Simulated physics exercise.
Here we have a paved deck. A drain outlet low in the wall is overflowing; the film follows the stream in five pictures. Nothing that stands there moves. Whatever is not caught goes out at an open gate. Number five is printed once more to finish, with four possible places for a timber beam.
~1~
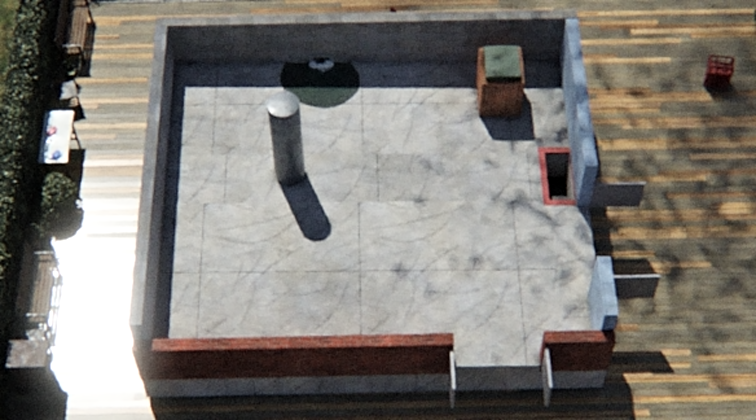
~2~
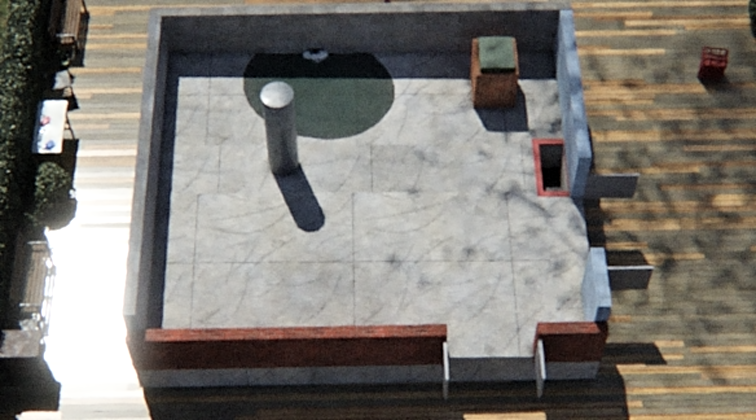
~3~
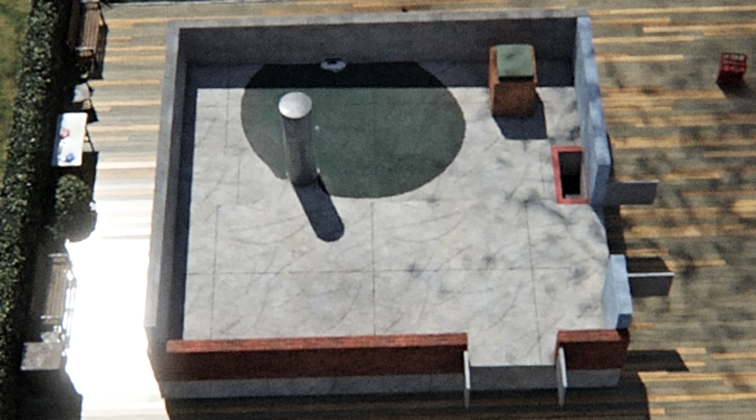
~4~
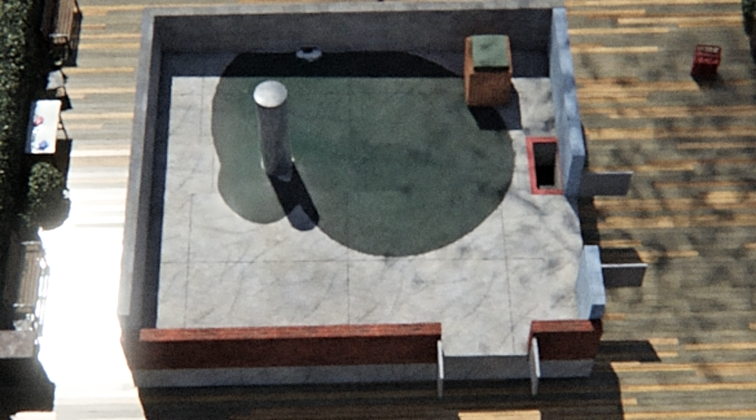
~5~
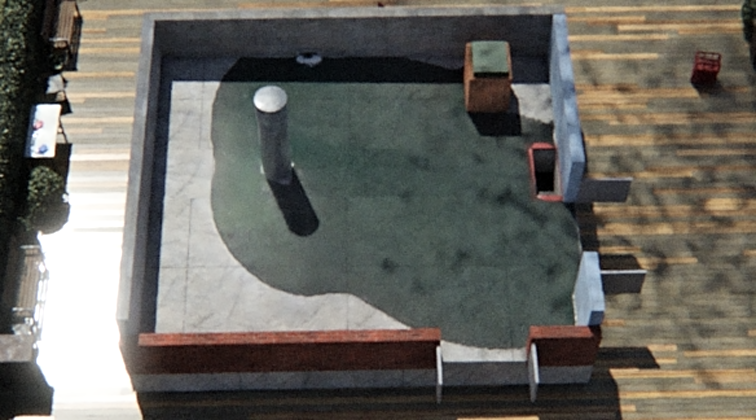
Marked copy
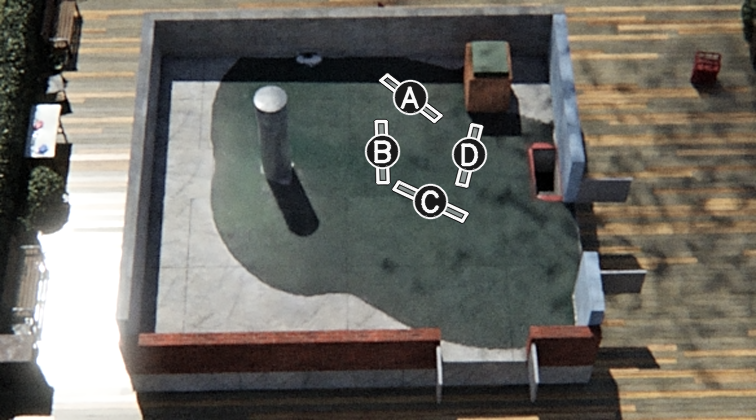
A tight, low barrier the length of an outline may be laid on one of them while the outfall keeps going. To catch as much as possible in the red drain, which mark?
Position C.
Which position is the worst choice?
The answer is D.
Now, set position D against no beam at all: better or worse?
Worse.
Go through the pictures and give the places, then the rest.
The first frame shows outfall at (321, 58); red drain at (560, 176); open gate at (496, 354); open gate at (582, 250); front seen at (319, 102), 3 % of the ground wet; red drain still dry.
The second frame shows front seen at (370, 125), 10 % of the ground wet; red drain still dry.
The third frame shows front seen at (441, 170), 22 % of the ground wet; red drain still dry.
The fourth frame shows front seen at (454, 237), 41 % of the ground wet; red drain still dry.
The fifth frame shows front seen at (552, 316), 65 % of the ground wet; red drain taking water.
On the marked copy, A from (384, 77) to (437, 118); B from (383, 182) to (381, 121); C from (396, 185) to (464, 217); D from (461, 184) to (476, 125).
With A, about 17 % of the stream goes into the red drain, about 83 % out by the gates.
With B, about 17 % of the stream goes into the red drain, about 83 % out by the gates.
With C, about 24 % of the stream goes into the red drain, about 76 % out by the gates.
With D, about 10 % of the stream goes into the red drain, about 90 % out by the gates.
